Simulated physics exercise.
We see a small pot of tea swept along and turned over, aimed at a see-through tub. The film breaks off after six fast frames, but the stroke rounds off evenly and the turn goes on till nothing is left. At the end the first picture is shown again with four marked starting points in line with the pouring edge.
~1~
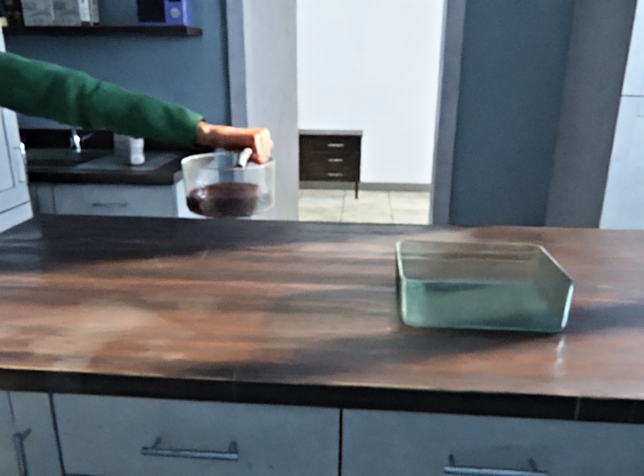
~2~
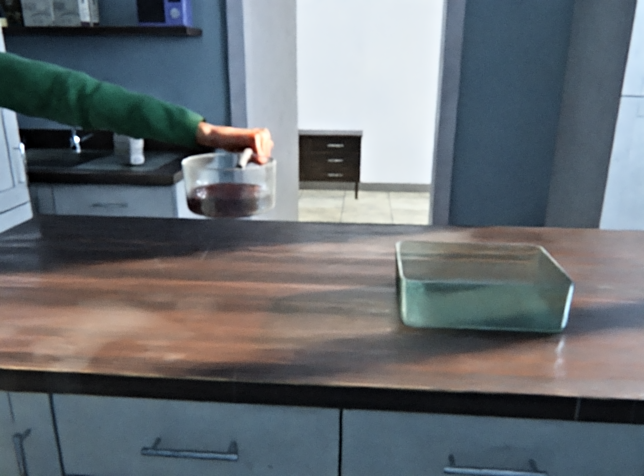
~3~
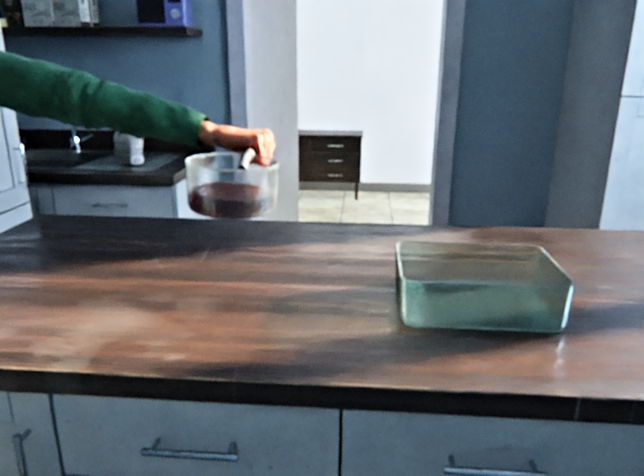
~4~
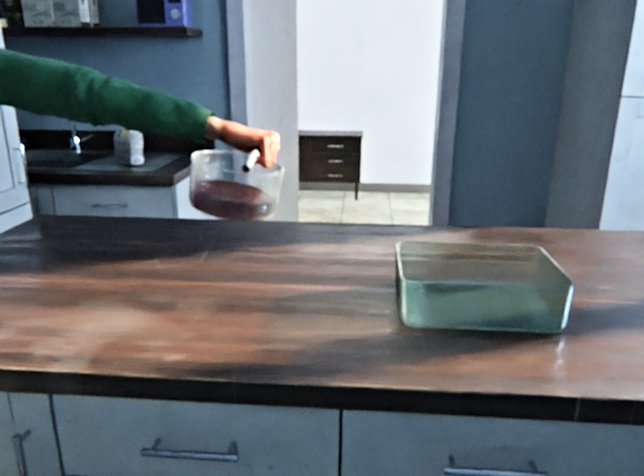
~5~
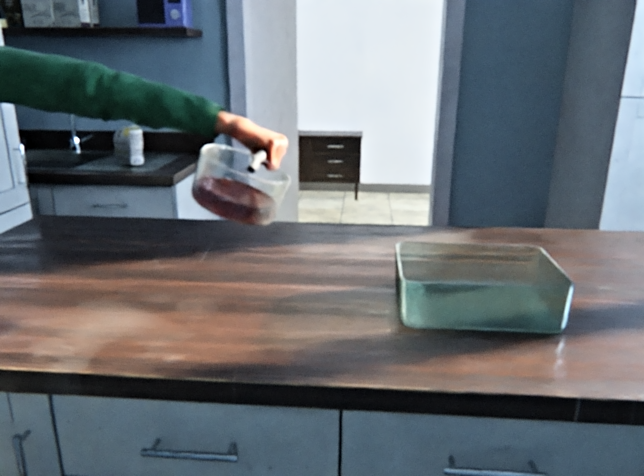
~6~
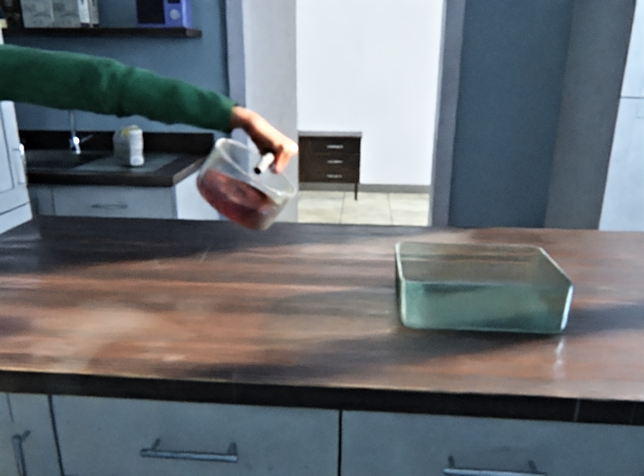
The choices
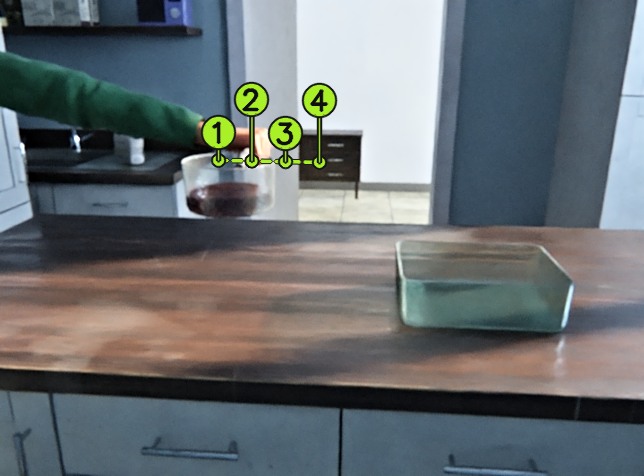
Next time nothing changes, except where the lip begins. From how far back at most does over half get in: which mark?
Take 4.
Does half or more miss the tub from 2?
Yes.
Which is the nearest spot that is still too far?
Spot 3.
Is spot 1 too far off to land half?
Yes.
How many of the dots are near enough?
One of them.
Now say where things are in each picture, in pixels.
In the first picture, upright, lip at (272, 161); tub from (400, 323) to (564, 329); nothing has left yet.
In the second picture, upright, lip at (273, 161); nothing has left yet.
In the third picture, tipped about 3°, lip at (276, 164); nothing has left yet.
In the fourth picture, tipped about 10°, lip at (282, 170); nothing has left yet.
In the fifth picture, tipped about 21°, lip at (288, 180); nothing has left yet.
In the sixth picture, tipped about 35°, lip at (294, 192); nothing has left yet.
On the marked copy, 1 at (218, 160); 2 at (251, 161); 3 at (285, 161); 4 at (319, 162).
For spot 1, about 0 % lands in the tub, 100 % falls short.
For spot 2, about 0 % lands in the tub, 99 % falls short.
For spot 3, about 7 % lands in the tub, 90 % falls short and 3 % goes beside or beyond.
For spot 4, about 70 % lands in the tub, 20 % falls short and 10 % goes beside or beyond.
